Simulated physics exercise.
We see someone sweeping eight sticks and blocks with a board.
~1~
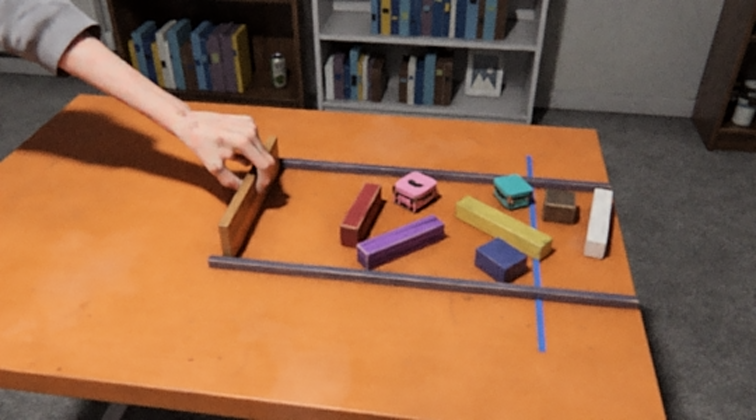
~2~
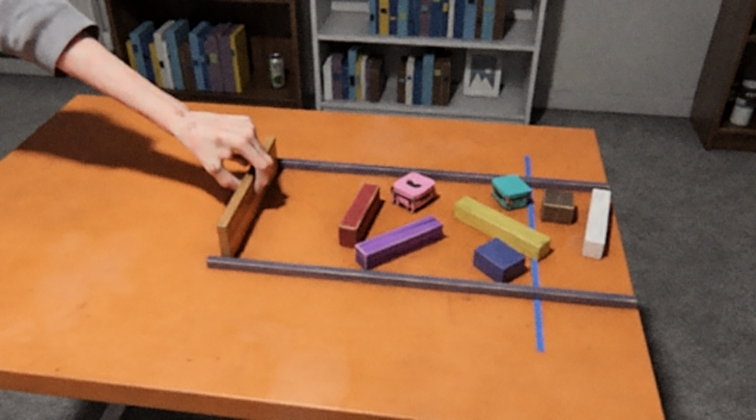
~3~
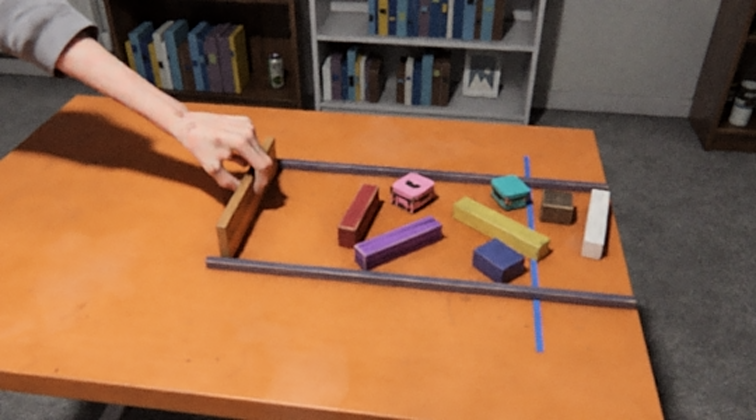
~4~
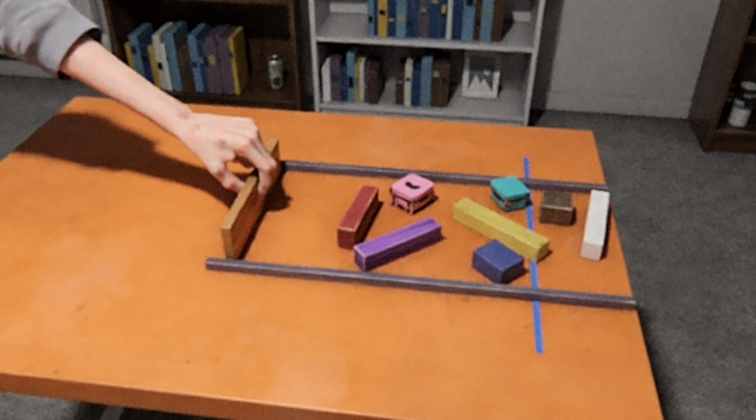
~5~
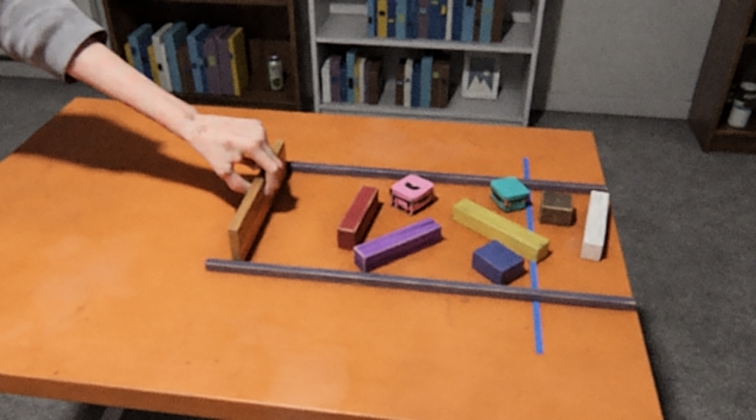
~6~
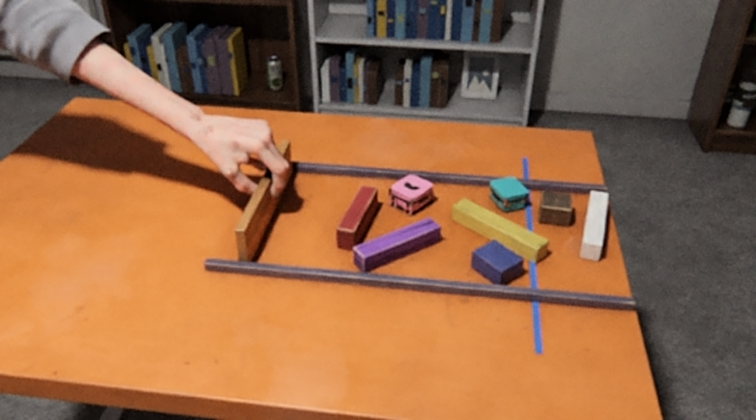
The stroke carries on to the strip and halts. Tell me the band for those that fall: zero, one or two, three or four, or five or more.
As it turns out, the number that fall off is one or two.
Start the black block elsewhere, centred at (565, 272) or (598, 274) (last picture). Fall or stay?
In turn it survives; is lost.
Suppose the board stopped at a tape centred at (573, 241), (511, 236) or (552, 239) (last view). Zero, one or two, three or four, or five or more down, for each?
The falls would be more than four; none; either one or two.
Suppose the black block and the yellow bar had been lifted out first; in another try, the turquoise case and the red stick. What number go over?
0 in the first case, 0 in the second.
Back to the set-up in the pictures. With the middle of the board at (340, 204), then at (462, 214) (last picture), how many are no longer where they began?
0 and 6.
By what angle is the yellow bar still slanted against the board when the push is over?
Some 40 degrees.
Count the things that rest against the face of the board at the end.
The number is 3.
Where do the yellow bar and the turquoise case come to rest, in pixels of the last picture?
About (594, 233), and the other about (573, 195).
A little later, none off yet; white bar at rest near (595, 224); black block at rest near (555, 209); turquoise case at rest near (508, 195).
When it is over, the number that fall off is one or two; down, white bar.
